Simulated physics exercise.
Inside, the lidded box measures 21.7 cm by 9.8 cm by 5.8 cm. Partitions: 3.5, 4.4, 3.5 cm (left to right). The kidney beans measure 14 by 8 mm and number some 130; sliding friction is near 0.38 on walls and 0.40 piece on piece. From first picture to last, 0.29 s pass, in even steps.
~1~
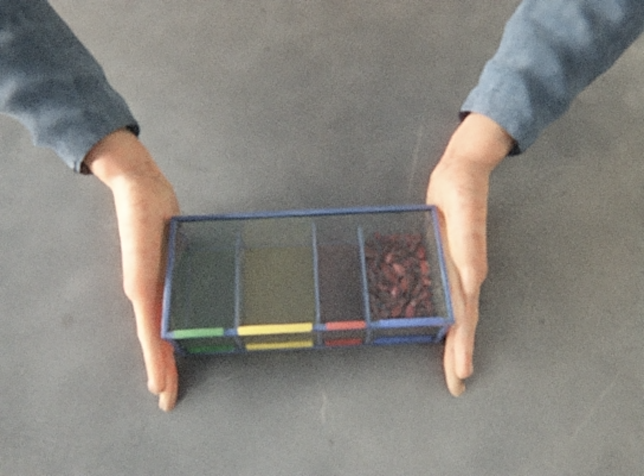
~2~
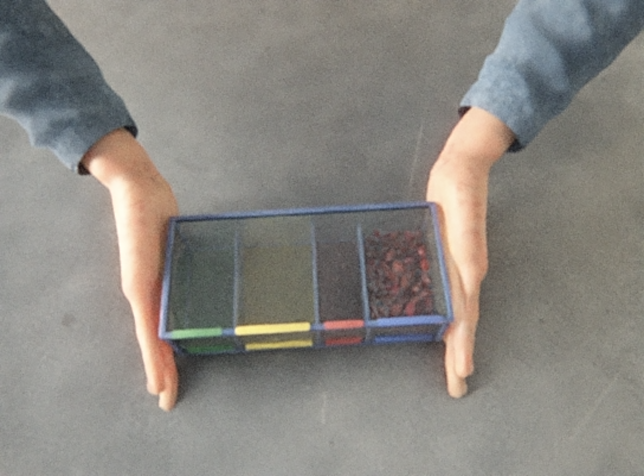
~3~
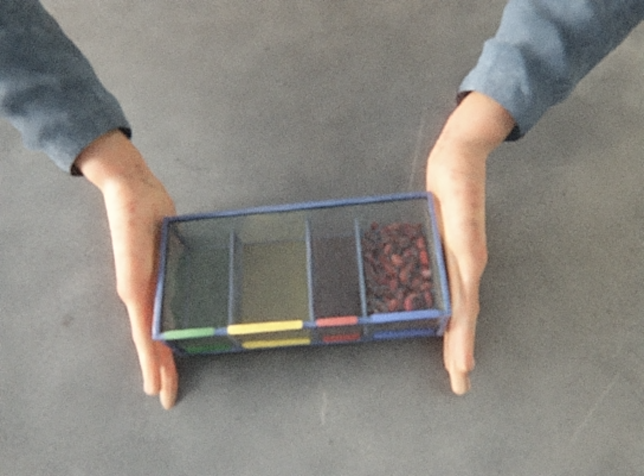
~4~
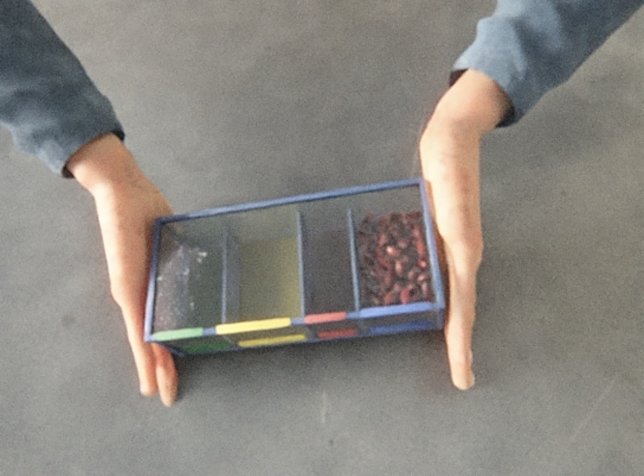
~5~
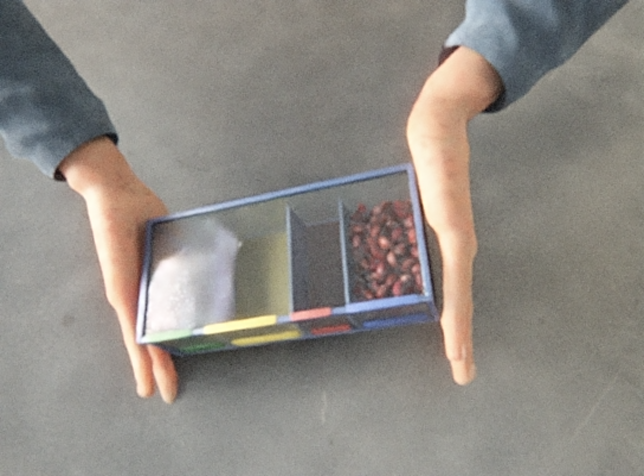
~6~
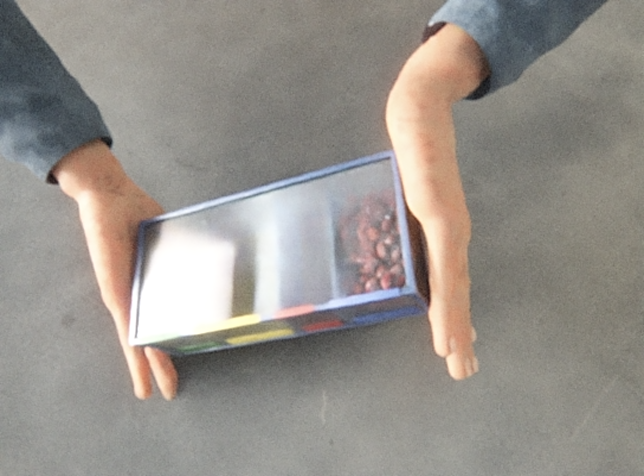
On a plain grey surface seen from above, two hands in blue-grey sleeves hold a clear lidded box between their palms. Its blue-edged compartments have green, yellow, red and blue front strips from left to right, with dark red beans in the rightmost one. The hands gradually tilt the box, its left front corner lowest, as pale glare spreads across the lid from the left.
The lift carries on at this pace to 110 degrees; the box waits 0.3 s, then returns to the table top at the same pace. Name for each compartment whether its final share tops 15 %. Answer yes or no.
Red yes, blue no, green yes, yellow no.
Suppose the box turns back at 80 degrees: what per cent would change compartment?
Some 50 per cent.
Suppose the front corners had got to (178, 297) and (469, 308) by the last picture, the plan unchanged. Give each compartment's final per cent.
Red 0; blue 100; green 0; yellow 0.
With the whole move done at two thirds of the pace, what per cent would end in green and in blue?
In that case green 60, blue 0.
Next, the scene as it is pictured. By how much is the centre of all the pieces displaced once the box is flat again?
About 12.0 cm.
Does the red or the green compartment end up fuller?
The green one has more.
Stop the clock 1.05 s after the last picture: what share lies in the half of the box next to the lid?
Roughly 90 per cent.
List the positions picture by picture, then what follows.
In the first picture, box tilt 0 degrees, front corners at (168, 333) and (449, 319); blue 100 %.
In the second picture, box tilt 1 degrees, front corners at (166, 334) and (449, 317).
In the third picture, box tilt 6 degrees, front corners at (160, 335) and (446, 311), lowest corner left front.
In the fourth picture, box tilt 12 degrees, front corners at (152, 336) and (438, 303), lowest corner left front.
In the fifth picture, box tilt 18 degrees, front corners at (144, 338) and (426, 296), lowest corner left front.
In the sixth picture, box tilt 24 degrees, front corners at (136, 340) and (409, 288), lowest corner left front; blue 100 %.
Then, 1.05 s after the last picture, tilt 110 degrees; red 50 %, blue 5 %, green 40 %, yellow 5 %.
Then, 1.76 s after the last picture, tilt 55 degrees; red 40 %, green 55 %, yellow 5 %.
Then, 2.50 s after the last picture, tilt 0 degrees; red 40 %, green 55 %, yellow 10 %.
In the end, red 40 %, blue 0 %, green 55 %, yellow 10 %.
